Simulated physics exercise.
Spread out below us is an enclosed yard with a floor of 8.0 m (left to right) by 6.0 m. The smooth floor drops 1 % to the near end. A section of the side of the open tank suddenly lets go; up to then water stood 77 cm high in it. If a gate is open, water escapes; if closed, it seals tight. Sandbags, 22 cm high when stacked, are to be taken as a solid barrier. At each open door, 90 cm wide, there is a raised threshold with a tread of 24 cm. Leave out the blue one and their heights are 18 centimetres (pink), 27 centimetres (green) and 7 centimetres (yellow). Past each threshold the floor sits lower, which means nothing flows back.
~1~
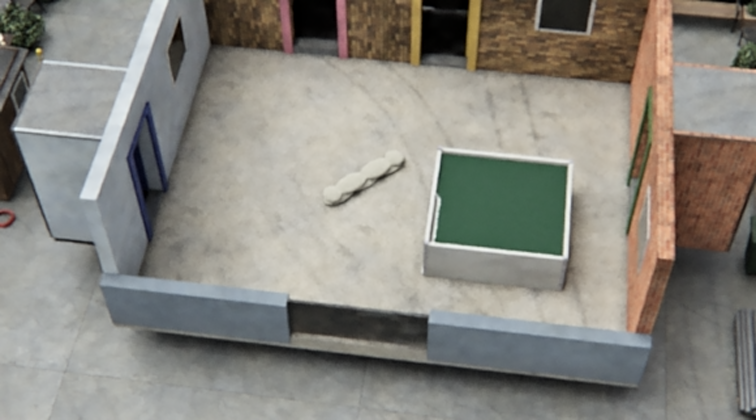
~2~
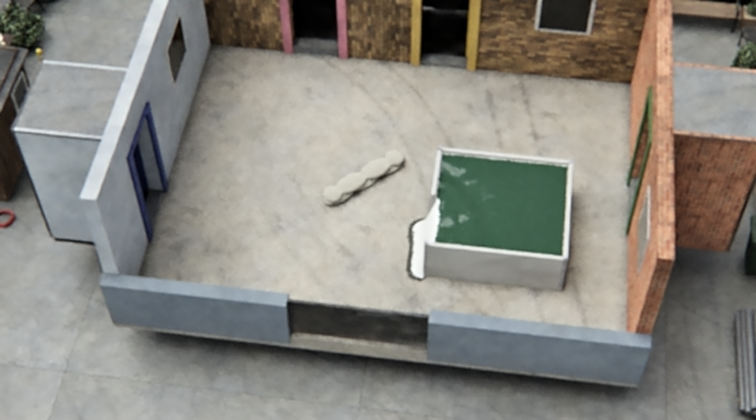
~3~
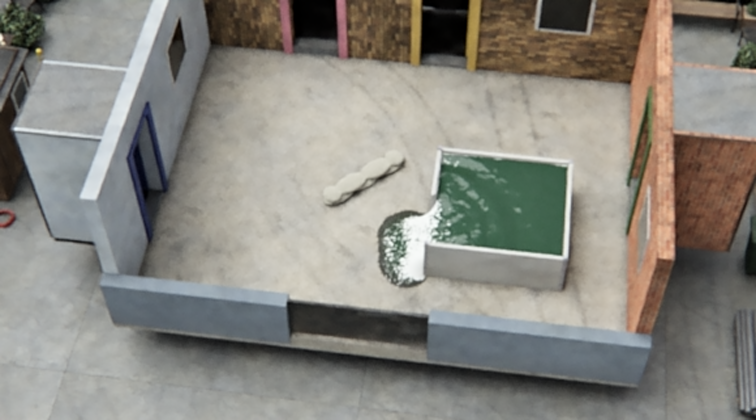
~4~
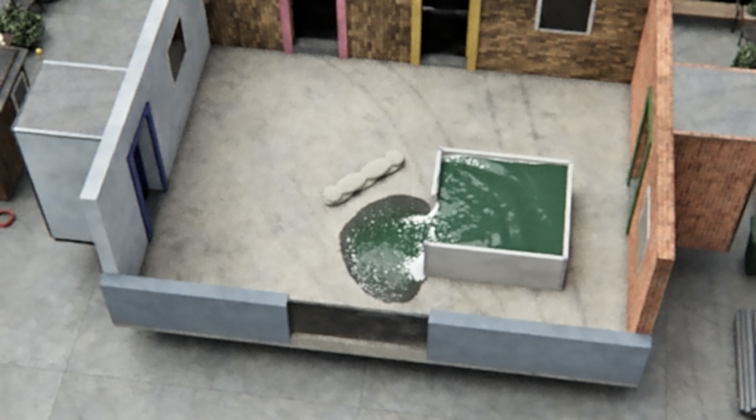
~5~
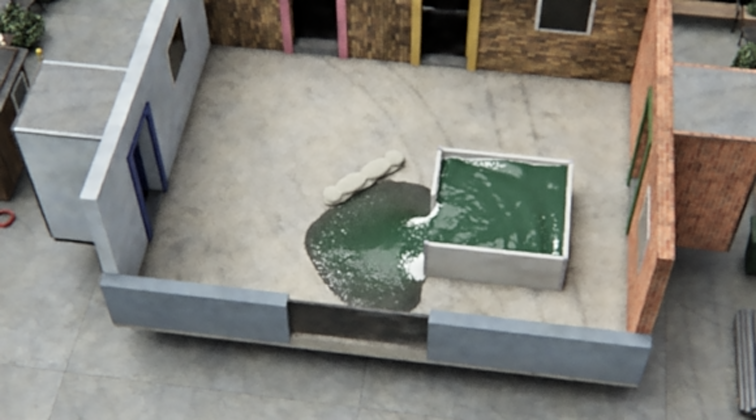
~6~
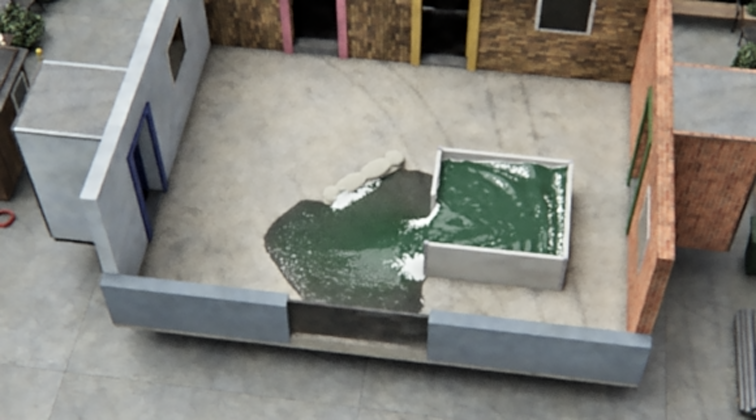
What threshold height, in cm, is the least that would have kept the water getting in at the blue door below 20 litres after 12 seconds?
The least height is about 24 cm.
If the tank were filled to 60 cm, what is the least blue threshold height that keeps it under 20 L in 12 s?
The step needs to be some 17 cm.
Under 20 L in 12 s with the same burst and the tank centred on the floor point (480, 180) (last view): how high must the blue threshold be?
At least roughly 16 cm high.
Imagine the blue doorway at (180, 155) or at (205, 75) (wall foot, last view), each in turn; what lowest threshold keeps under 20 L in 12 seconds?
10.5 and 13.0 cm.
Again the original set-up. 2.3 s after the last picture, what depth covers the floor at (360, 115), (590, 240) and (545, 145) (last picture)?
First spot about 0 cm, second about 0 cm, third about 0 cm.
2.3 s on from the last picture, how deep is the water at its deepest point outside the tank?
I'd estimate roughly 40 cm.
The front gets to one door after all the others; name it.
The green one.
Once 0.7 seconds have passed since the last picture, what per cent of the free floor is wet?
Roughly 30 percent of the floor.
Then, 0.7 s after the last picture water covers 30 % of the floor, deepest (40 cm) near (417, 254); 10 cm at the blue door, 0 litres in over its 8 cm threshold.
Then, 2.3 s after the last picture water covers 40 % of the floor, deepest (40 cm) near (178, 291); 27 cm at the blue door, 155 litres in over its 8 cm threshold.
Then, 11.3 s after the last picture water covers 95 % of the floor, deepest (12 cm) near (568, 288); 8 cm at the blue door, 360 litres in over its 8 cm threshold.
At the blue door as built, the water peaked near 29 cm, 2.1 s after the last picture.
With a threshold of 19.5 cm, 60 litres would have come in within the 12 s; with 26.5 cm, 11 litres. So under 20 litres takes about 24 cm.
